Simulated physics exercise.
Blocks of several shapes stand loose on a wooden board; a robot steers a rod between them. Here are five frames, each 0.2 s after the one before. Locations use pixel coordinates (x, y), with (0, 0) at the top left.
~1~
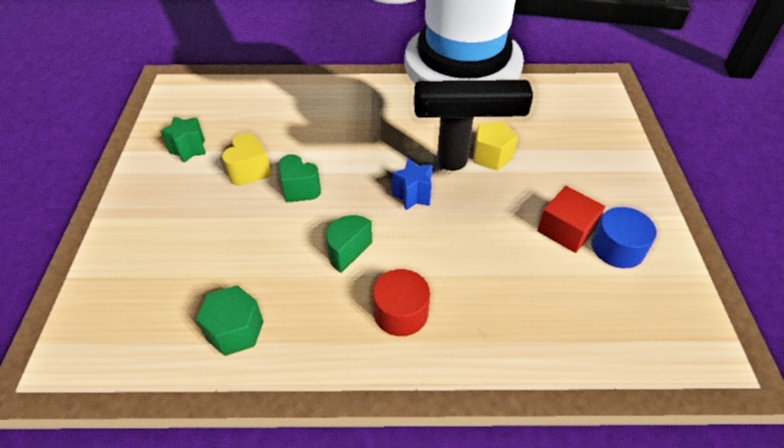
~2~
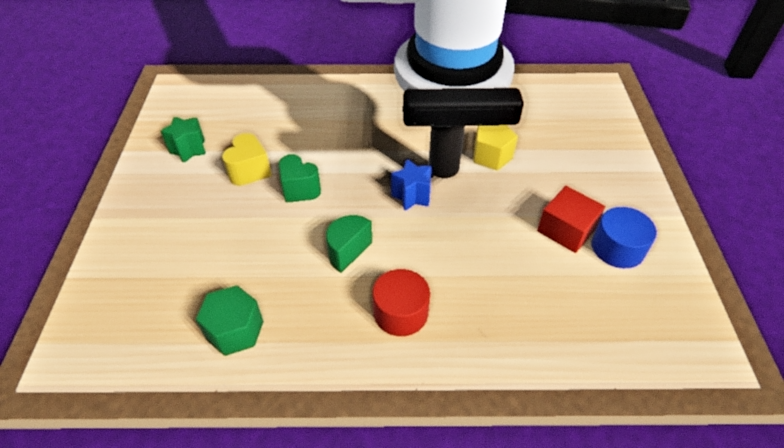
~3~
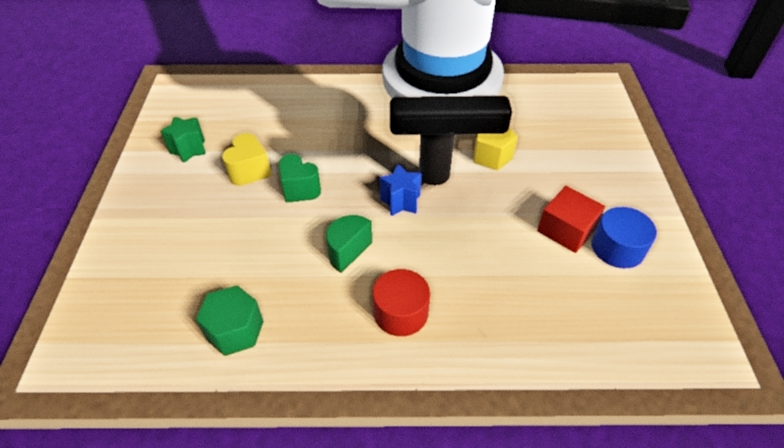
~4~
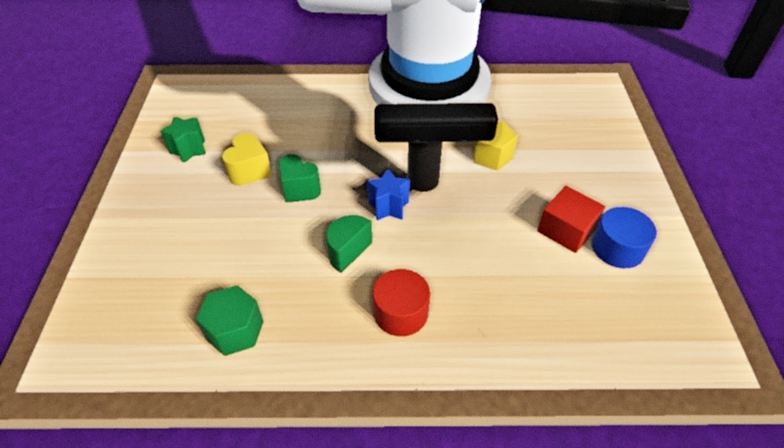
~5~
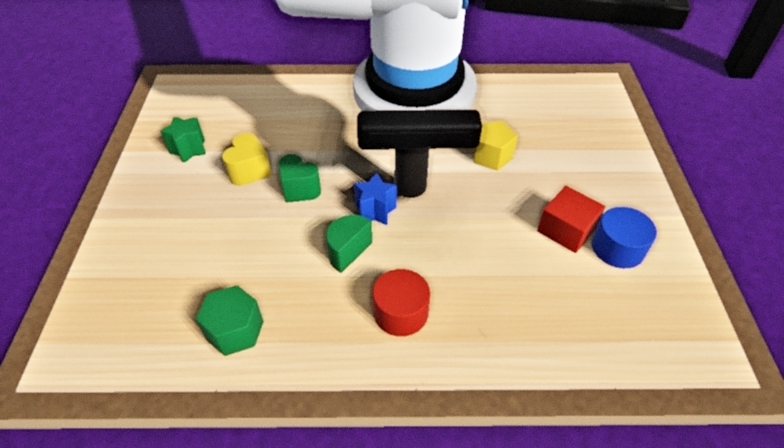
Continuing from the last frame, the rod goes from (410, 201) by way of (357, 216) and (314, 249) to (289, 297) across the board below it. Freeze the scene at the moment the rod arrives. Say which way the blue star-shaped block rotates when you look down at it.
Seen from overhead, it turns clockwise.
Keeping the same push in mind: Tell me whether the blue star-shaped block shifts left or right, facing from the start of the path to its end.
To the path's right.
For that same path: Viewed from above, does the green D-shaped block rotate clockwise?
Going by the path, no.
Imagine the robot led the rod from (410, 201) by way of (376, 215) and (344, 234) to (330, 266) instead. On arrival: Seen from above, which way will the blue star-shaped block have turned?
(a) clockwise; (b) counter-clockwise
The one that fits is a, clockwise.
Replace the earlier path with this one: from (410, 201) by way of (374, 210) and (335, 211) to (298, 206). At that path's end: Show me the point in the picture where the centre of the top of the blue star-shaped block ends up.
The middle of its upper face should be somewhere near (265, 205).
On the path given first. One third of the way, rod at (355, 202); blue star-shaped block at (317, 201), turned 15° clockwise.
Two thirds of the way, rod at (311, 236); green D-shaped block at (343, 238), turned 20° anticlockwise; blue star-shaped block at (286, 210), turned 90° clockwise.
At the end, rod at (285, 284); green hexagon still; green D-shaped block at (343, 238), turned 20° anticlockwise; blue star-shaped block at (286, 211), turned 95° clockwise.
